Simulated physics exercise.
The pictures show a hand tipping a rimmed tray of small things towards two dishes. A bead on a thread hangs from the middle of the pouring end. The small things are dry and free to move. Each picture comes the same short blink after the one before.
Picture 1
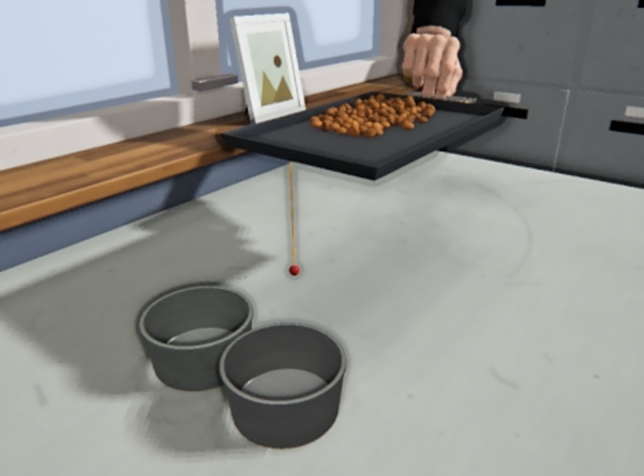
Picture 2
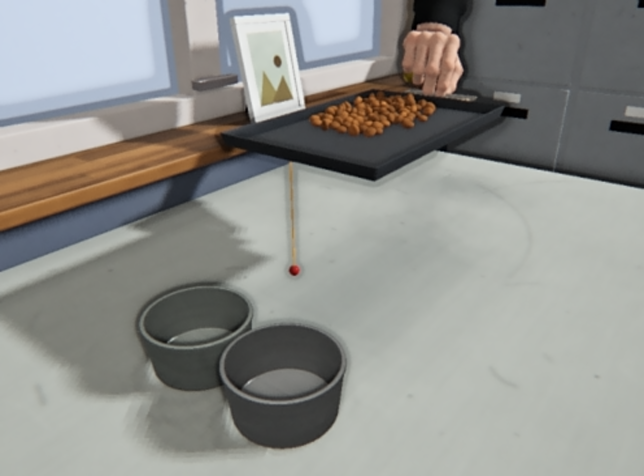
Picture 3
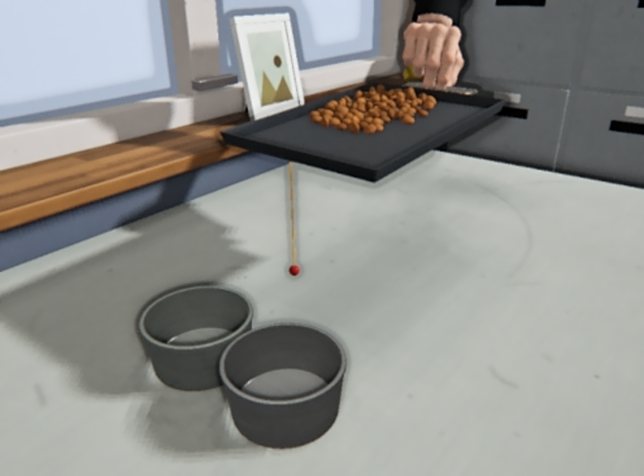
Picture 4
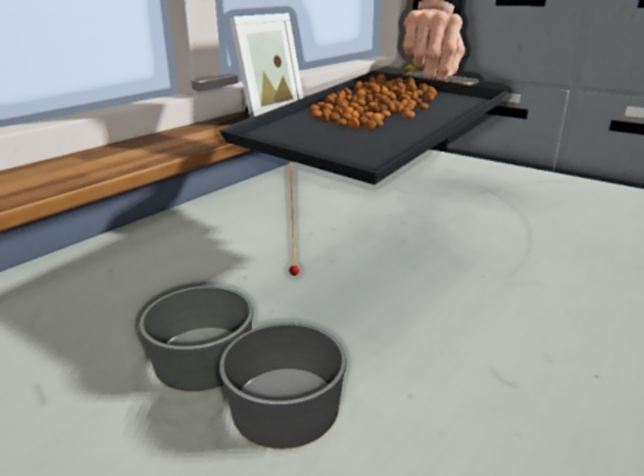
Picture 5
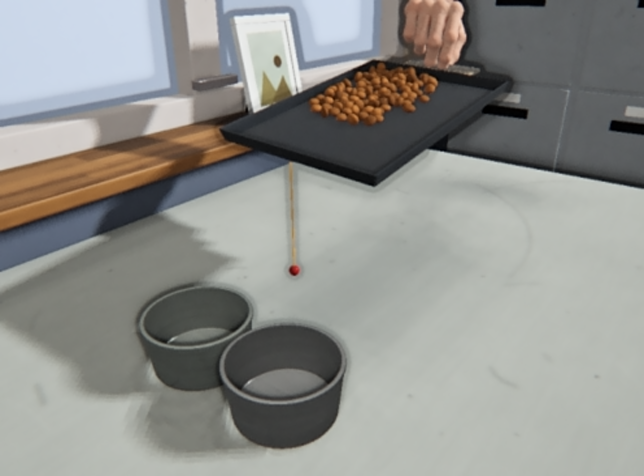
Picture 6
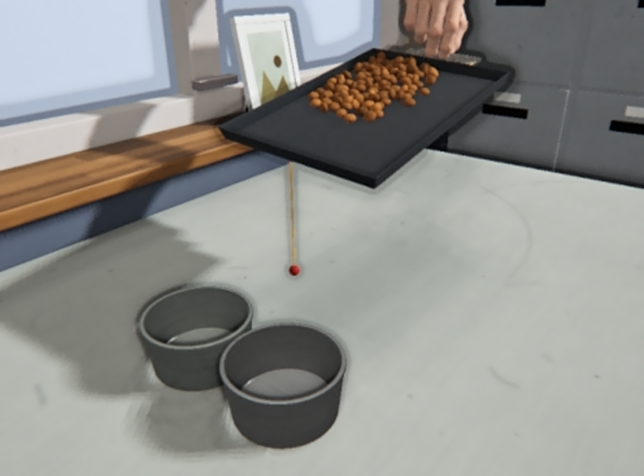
The clip opens on a hand holding a dark rimmed tray of small brown pieces, nearly level, above two round gray dishes and a red bead on a thread. The hand gradually raises the far side, tilting the tray slightly toward its near right corner, while the dishes and bead stay still.
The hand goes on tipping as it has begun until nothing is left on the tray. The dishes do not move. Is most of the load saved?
The two hold less than half of the load.
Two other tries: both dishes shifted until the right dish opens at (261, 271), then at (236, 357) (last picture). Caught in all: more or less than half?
In turn: Below a half; under half.
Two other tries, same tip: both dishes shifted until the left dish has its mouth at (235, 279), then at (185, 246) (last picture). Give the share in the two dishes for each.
First some 60, then 0 per cent.
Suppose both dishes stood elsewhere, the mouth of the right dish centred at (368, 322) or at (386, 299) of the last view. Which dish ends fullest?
At the first place the right-hand dish, at the second the right one.
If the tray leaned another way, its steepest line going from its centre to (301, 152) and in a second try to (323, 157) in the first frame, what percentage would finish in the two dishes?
First some 20, then 30 per cent.
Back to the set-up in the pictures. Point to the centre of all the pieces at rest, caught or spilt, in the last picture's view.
Near (350, 376).
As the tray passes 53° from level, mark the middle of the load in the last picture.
Roughly at (349, 175).
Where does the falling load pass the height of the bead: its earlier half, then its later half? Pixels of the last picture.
Early half (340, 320), late half (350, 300).
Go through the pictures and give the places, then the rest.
The first frame shows corners of the pouring end near (226, 133) and (375, 165), level; middle of the load near (377, 116), bits of cat kibble; left dish near (156, 359); right dish near (242, 413); bead on its thread near (294, 270).
The second frame shows corners of the pouring end near (226, 132) and (375, 166), level; middle of the load near (377, 115).
The third frame shows corners of the pouring end near (225, 131) and (375, 167), tipped barely, lowest at the right corner; middle of the load near (377, 110).
The fourth frame shows corners of the pouring end near (225, 130) and (375, 170), tipped a little, lowest at the right corner; middle of the load near (377, 102).
The fifth frame shows corners of the pouring end near (224, 128) and (375, 173), tipped a little, lowest at the right corner; middle of the load near (378, 95).
The sixth frame shows corners of the pouring end near (224, 126) and (374, 175), tipped a little, lowest at the right corner; middle of the load near (378, 87); left dish near (156, 359); right dish near (242, 413).
Shortly afterwards, tray tipped steeply; near two thirds on the tray; only a few in the right dish; only a few outside both; near a third in the air.
Next, tray tipped right over; a little on the tray; a little in the right dish; near two thirds outside both; a little in the air.
Some moments later, tray tipped past a quarter turn; a little in the right dish; the bulk outside both.
In the end, tray tipped past a quarter turn; a little in the right dish; none at all in the left dish; the bulk outside both.
